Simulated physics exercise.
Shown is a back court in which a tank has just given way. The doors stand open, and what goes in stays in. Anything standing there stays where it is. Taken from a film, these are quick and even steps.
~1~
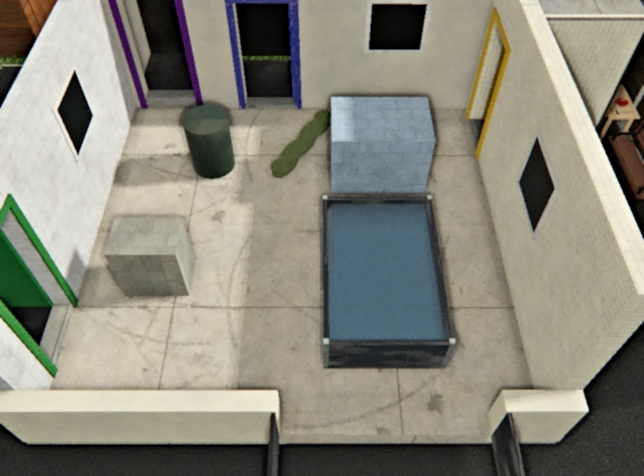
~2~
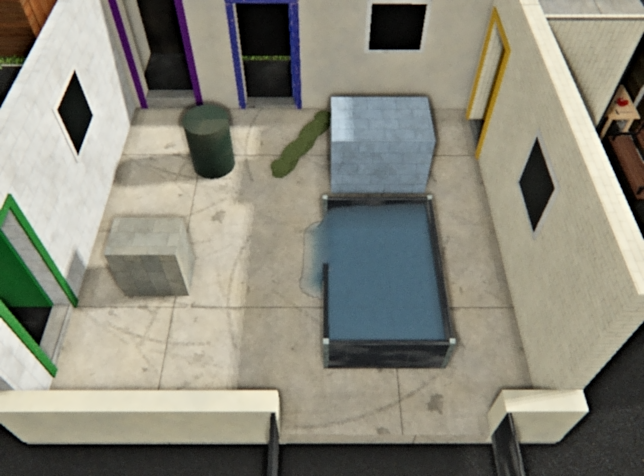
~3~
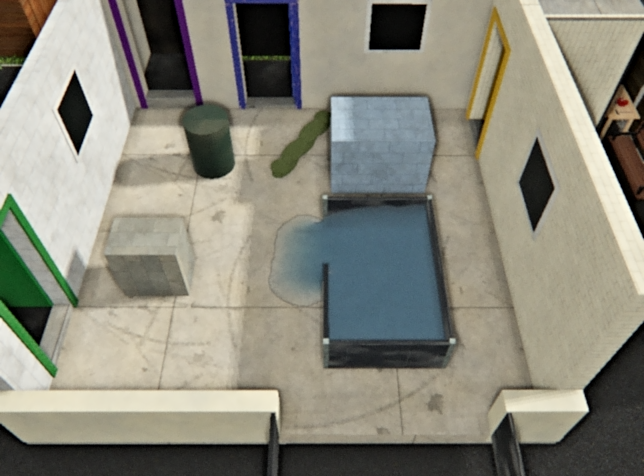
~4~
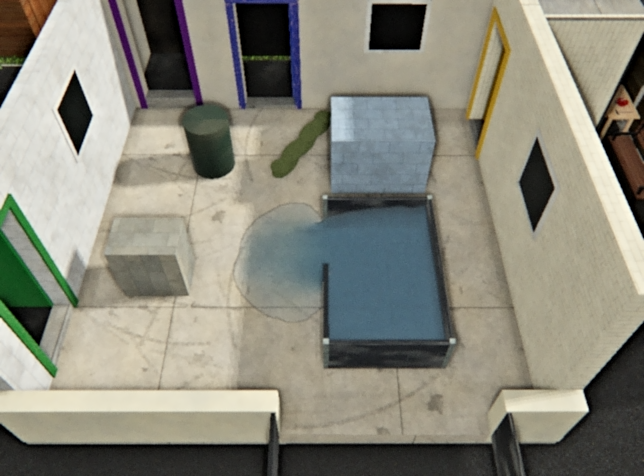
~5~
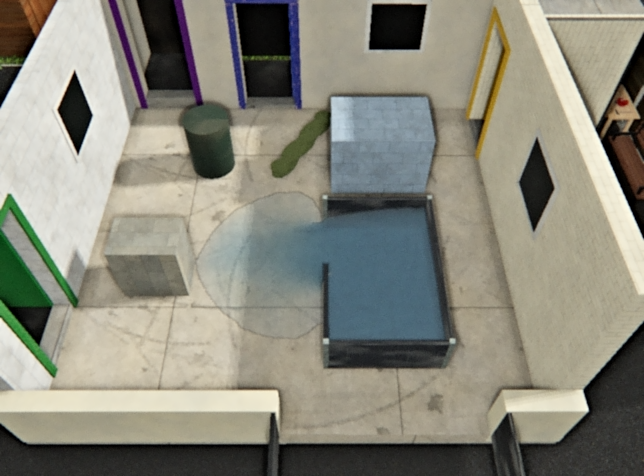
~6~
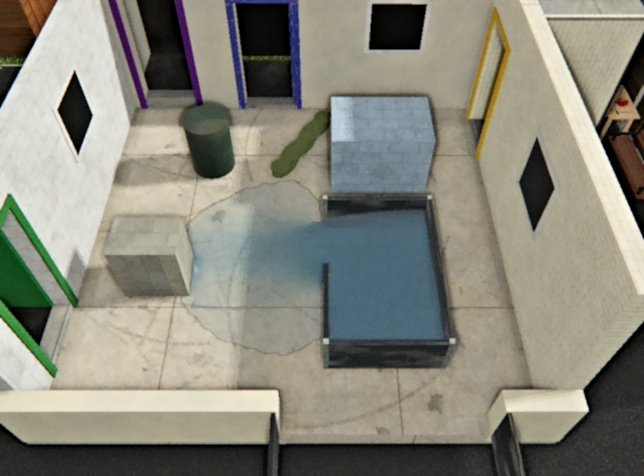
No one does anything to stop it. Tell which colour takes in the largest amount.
The largest amount goes in at blue.
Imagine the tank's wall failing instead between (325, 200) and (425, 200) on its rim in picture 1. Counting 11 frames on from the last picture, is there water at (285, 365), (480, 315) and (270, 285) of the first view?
In sequence the three spots come out still bare, then wetted, then still bare.
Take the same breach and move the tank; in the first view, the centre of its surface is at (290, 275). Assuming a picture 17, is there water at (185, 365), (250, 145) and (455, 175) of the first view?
Point by point, the spots are hit, not hit and not hit.
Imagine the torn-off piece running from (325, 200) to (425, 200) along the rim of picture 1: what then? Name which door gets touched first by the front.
My pick is the yellow door.
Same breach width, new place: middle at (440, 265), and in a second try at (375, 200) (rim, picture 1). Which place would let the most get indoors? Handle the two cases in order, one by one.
Result per case, in order: The door marked yellow / the yellow-painted one.
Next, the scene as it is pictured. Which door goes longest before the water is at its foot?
The yellow door.
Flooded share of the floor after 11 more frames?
Near 45 in a hundred.
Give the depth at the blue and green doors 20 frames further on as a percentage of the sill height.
Roughly 110 and 80 %.
A moment on, water covers 30 % of the floor; yellow door not reached, blue door not reached, green door not reached, purple door not reached.
Next, water covers 45 % of the floor; yellow door not reached, blue door not reached, green door wet at the sill, nothing in, purple door not reached.
Then, water covers 55 % of the floor; yellow door not reached, blue door a trickle in, green door wet at the sill, nothing in, purple door wet at the sill, nothing in.
Later, water covers 70 % of the floor; yellow door not reached, blue door some in, green door a trickle in, purple door wet at the sill, nothing in.
In the end, water covers 90 % of the floor; yellow door a trickle in, blue door some in, green door a trickle in, purple door wet at the sill, nothing in; the blue door has let in the most.
